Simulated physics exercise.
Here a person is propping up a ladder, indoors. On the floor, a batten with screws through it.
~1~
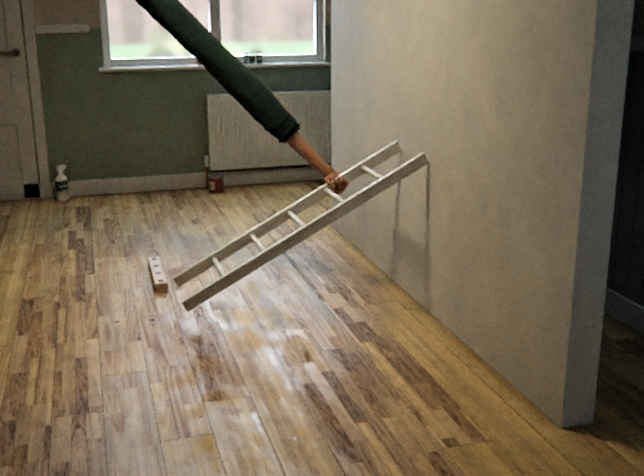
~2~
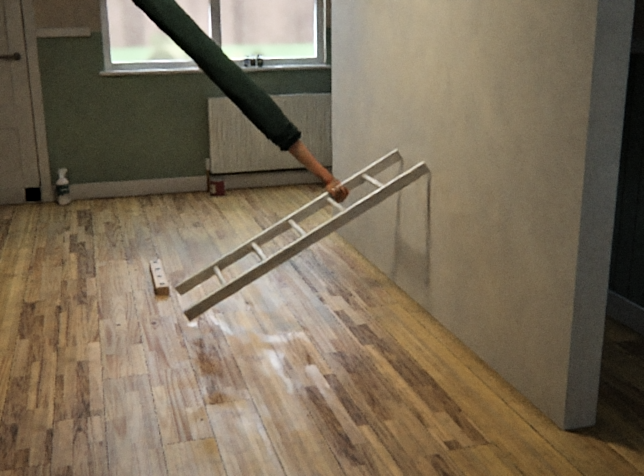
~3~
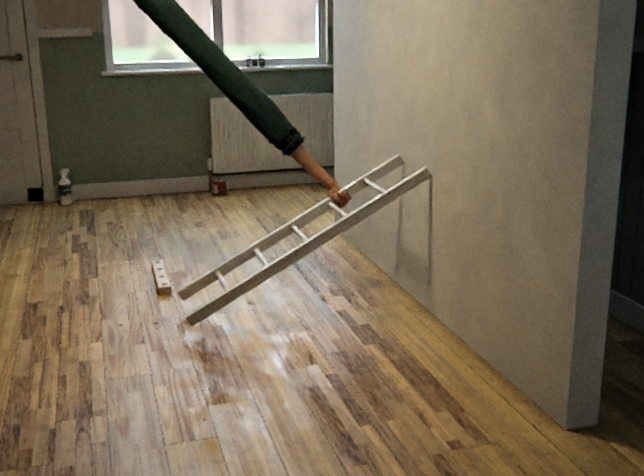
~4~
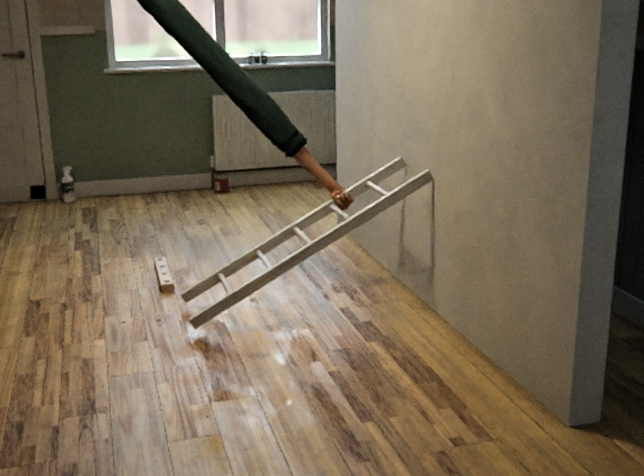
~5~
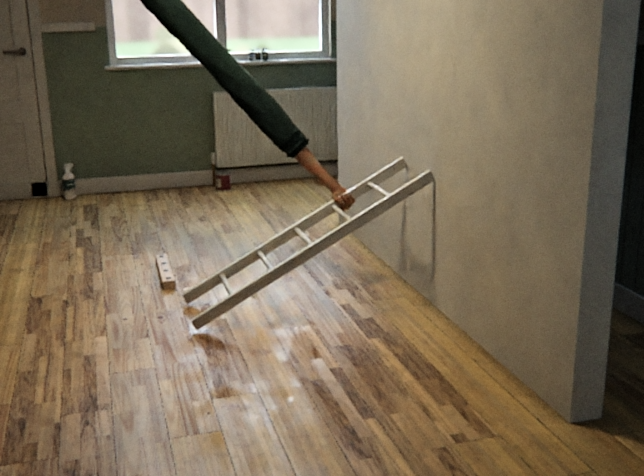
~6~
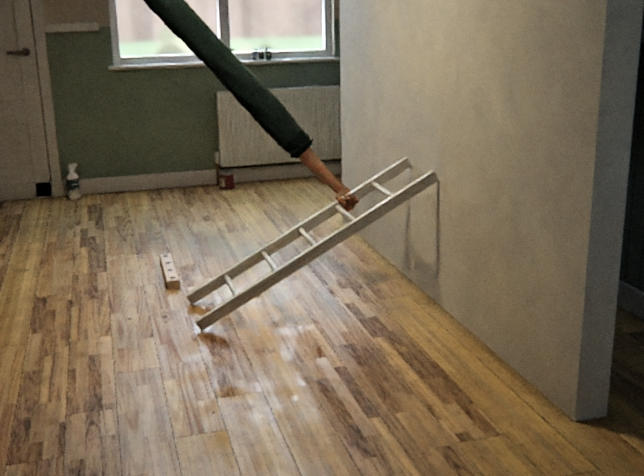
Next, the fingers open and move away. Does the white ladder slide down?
Most likely it is going to collapse.
Then, 0.30 s past the last view, white ladder leaning 12° off how it started near (300, 266).
Then, 0.44 s past the last view, white ladder leaning 28° off how it started near (293, 299).
Finally, the white ladder slides out and falls, near (291, 301).
